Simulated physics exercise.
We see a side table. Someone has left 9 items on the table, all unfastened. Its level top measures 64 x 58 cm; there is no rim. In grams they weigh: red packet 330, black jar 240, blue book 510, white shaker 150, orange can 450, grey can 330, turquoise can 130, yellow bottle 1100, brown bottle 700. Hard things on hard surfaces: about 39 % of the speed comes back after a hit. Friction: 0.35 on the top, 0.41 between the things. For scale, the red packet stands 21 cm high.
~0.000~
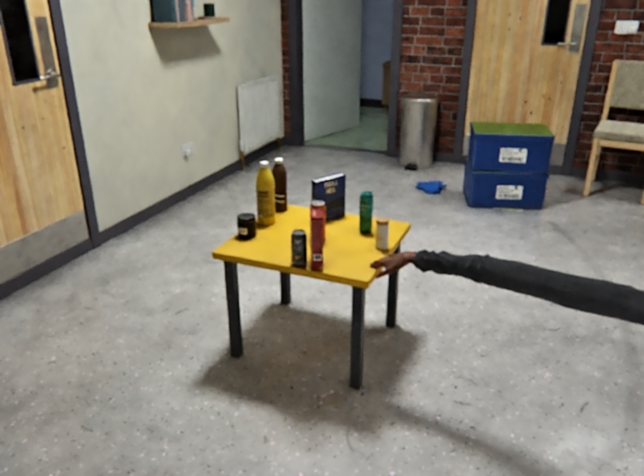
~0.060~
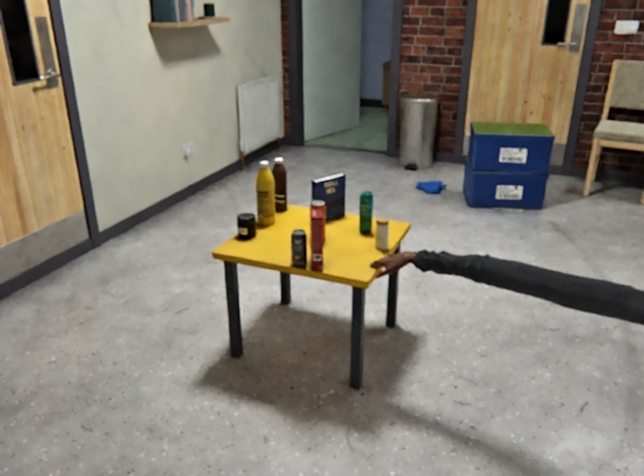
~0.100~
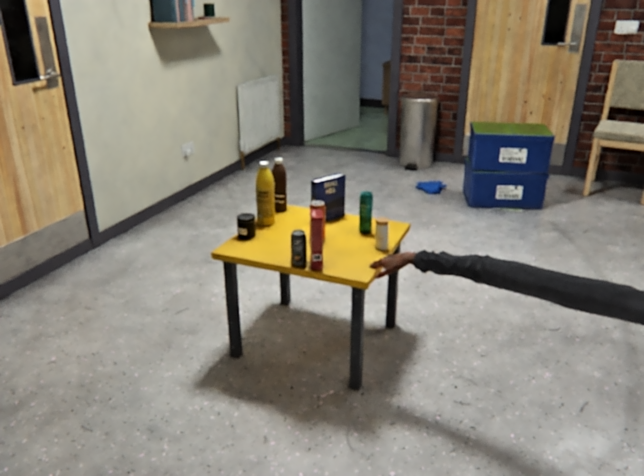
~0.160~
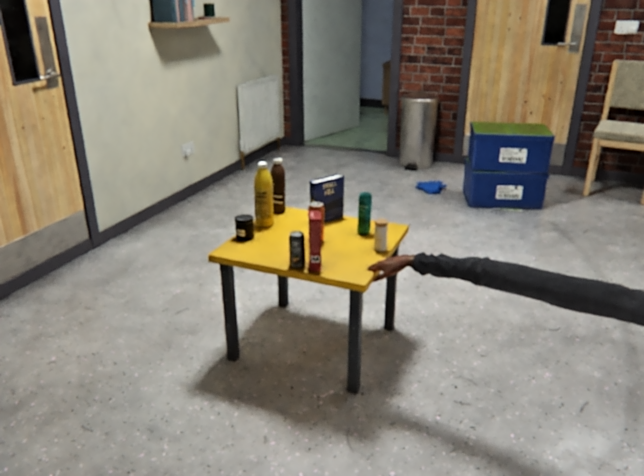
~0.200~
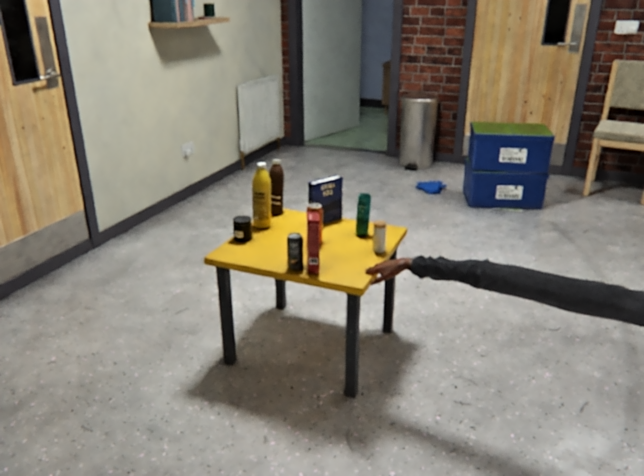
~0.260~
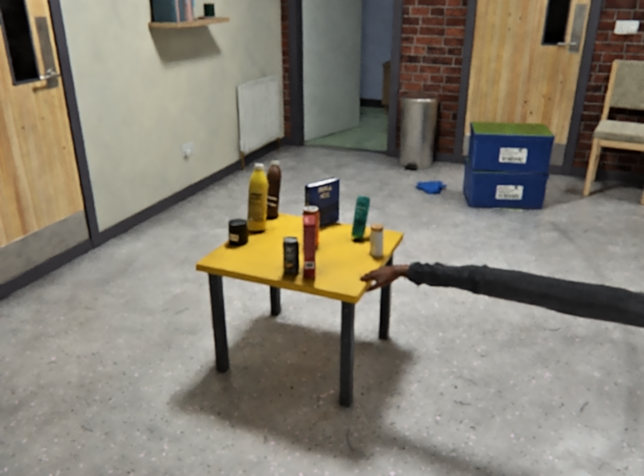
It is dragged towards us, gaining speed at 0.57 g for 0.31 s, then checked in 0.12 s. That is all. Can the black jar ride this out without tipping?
The black jar is still upright.
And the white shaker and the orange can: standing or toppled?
The white shaker tips over; the orange can stays upright.
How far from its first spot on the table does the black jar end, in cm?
Some 3 cm.
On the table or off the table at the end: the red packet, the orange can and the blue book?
The red packet ends off the table; the orange can is still on the table; the blue book finishes off the table.
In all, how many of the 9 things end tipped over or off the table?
That comes to 7.
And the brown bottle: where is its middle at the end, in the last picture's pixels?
Around (279, 291).
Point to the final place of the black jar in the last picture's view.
Around (189, 268).
After 0.46 s, table shifted 37 cm; blue book and brown bottle now off the table; black jar moved 10 cm near (211, 251); turquoise can upside down.
After 0.66 s, table shifted 38 cm; black jar moved 2 cm near (192, 266); turquoise can on its side; yellow bottle on its side.
After 0.96 s, table shifted 38 cm; red packet and grey can now off the table; black jar moved 3 cm near (189, 268); turquoise can on its side.
After 1.36 s, table shifted 38 cm; black jar moved 3 cm near (189, 268); yellow bottle on its side; turquoise can on its side.
In the end (3.9 s), off the table and tipped over, red packet, blue book, grey can and brown bottle; toppled on the table, white shaker, turquoise can and yellow bottle; the other 2 under 5 cm from the start. At the end, from the last picture's camera, black jar near (189, 268).
